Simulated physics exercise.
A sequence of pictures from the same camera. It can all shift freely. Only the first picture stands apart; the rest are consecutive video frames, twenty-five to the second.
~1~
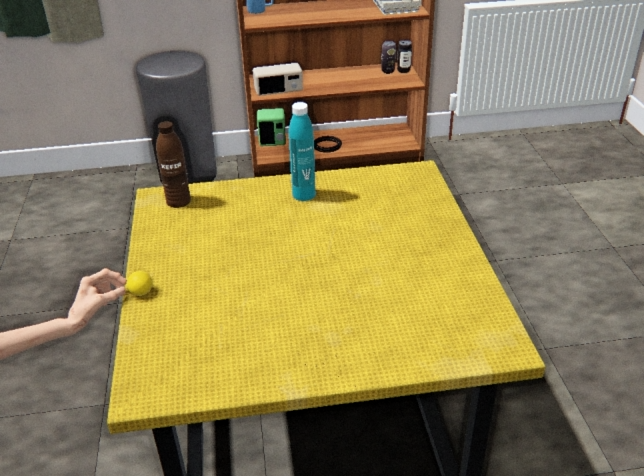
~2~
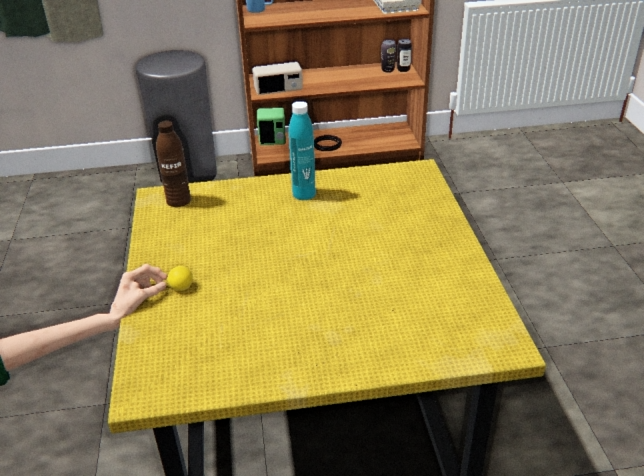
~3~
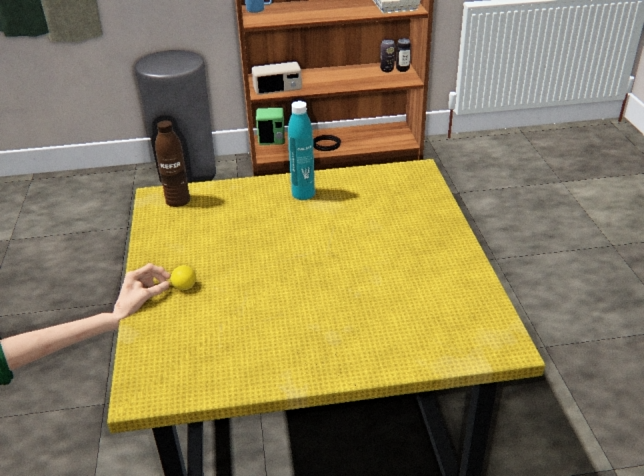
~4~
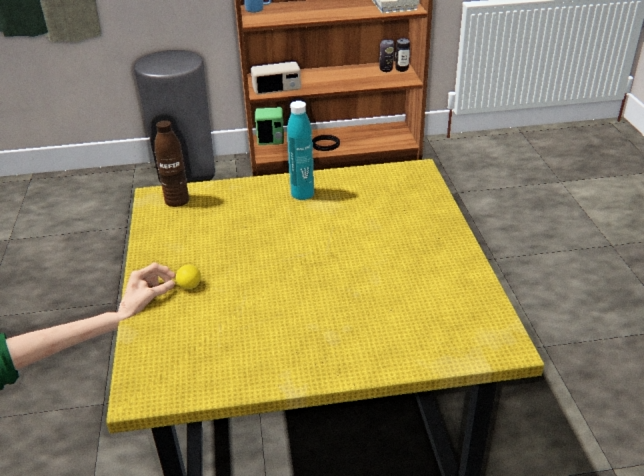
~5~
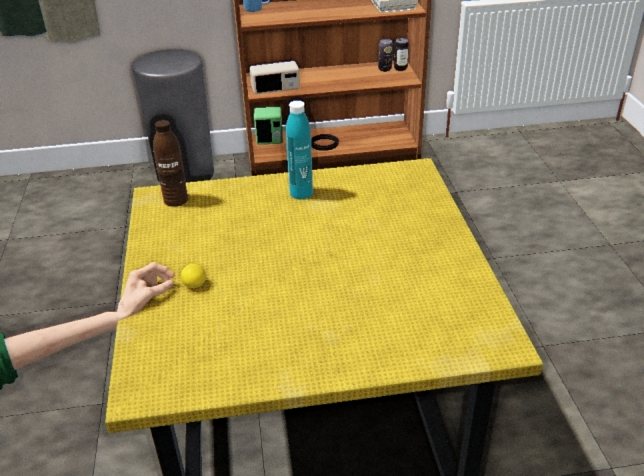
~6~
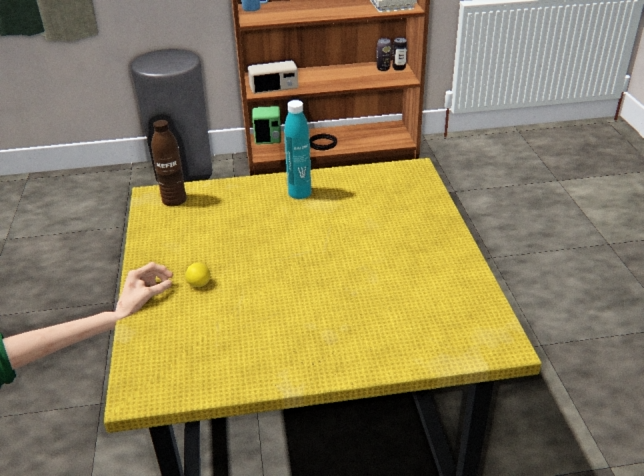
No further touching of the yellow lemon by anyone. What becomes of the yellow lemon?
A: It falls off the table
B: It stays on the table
(B) It stays on the table.
Then, 0.10 s past the last view, yellow lemon displaced about its own width near (211, 274).
Then, 0.30 s past the last view, yellow lemon displaced well along near (229, 272).
Finally, moved from the start, yellow lemon. Final places as the last picture's camera would see them, yellow lemon near (238, 271).
